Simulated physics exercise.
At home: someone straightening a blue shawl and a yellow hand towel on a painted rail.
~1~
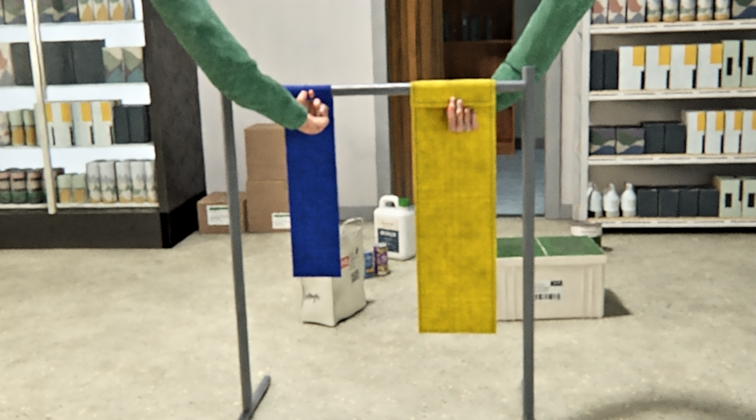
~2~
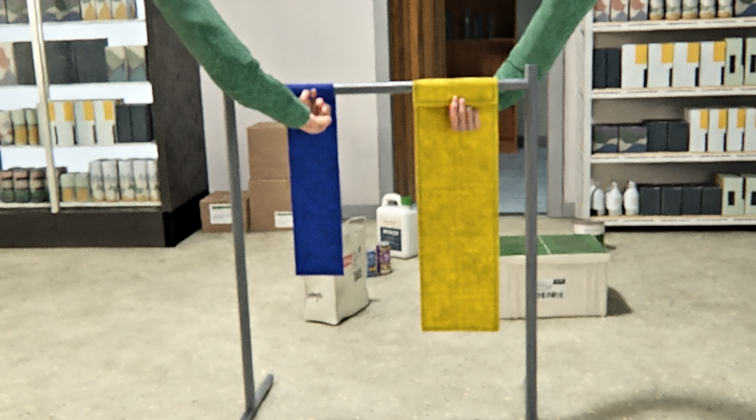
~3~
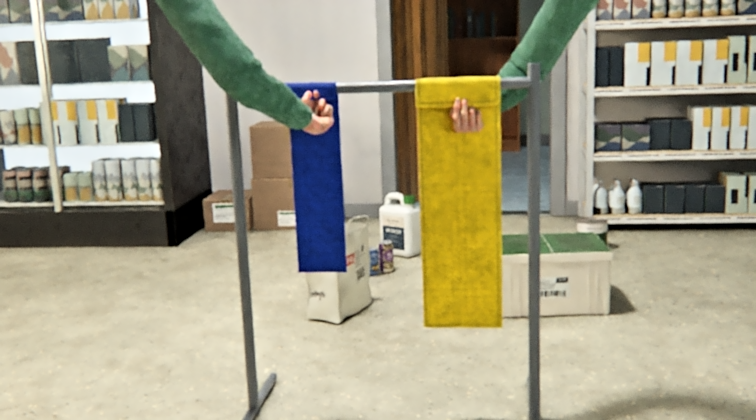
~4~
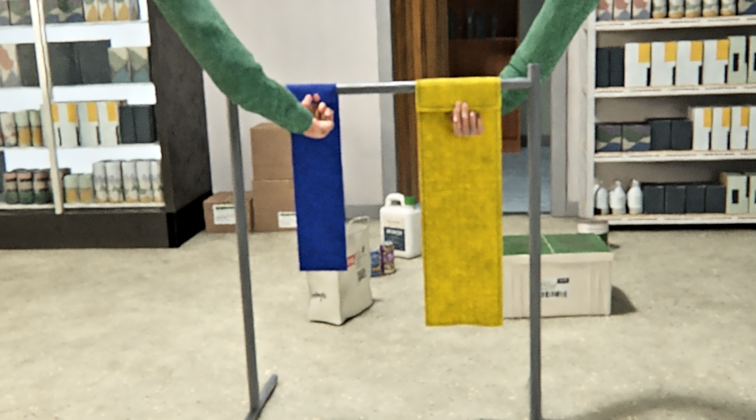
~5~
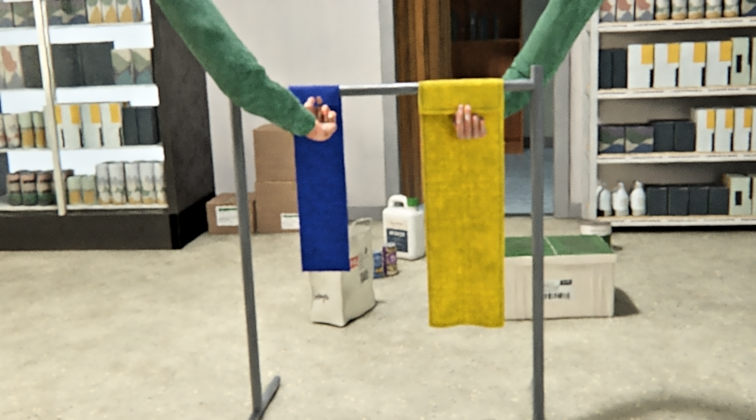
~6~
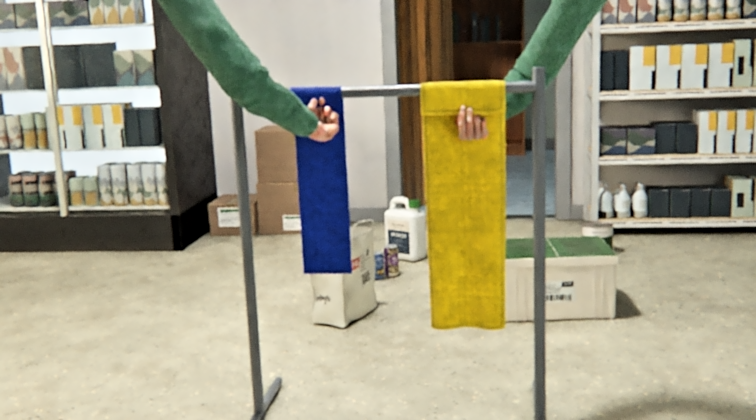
In a shop, two hands hold blue and yellow cloths on a rail, barely moving.
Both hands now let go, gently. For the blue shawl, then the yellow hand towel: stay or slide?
The blue shawl slides off; the yellow hand towel slips to the floor.
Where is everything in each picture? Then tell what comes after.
The first picture shows shawl front hem (318, 95), back hem (329, 273); hand towel front hem (432, 101), back hem (438, 329).
The second picture shows shawl front hem (321, 94); hand towel front hem (434, 101).
The third picture shows shawl front hem (323, 95); hand towel front hem (437, 102).
The fourth picture shows shawl front hem (323, 99); hand towel front hem (437, 106).
The fifth picture shows shawl front hem (326, 101); hand towel front hem (440, 109).
The sixth picture shows shawl front hem (328, 102), back hem (339, 270), front far shorter than the back; hand towel front hem (442, 110), back hem (450, 325), front far shorter than the back.
Then, 0.44 s past the final frame, shawl clear of the rail and dropping near (330, 314); hand towel clear of the rail and dropping near (468, 322).
Then, 0.70 s past the final frame, shawl in a heap on the floor; hand towel in a heap on the floor near (471, 414).
When it is over, shawl in a heap on the floor; hand towel in a heap on the floor. The blue shawl slips to the floor and the yellow hand towel is pulled off by its long side.
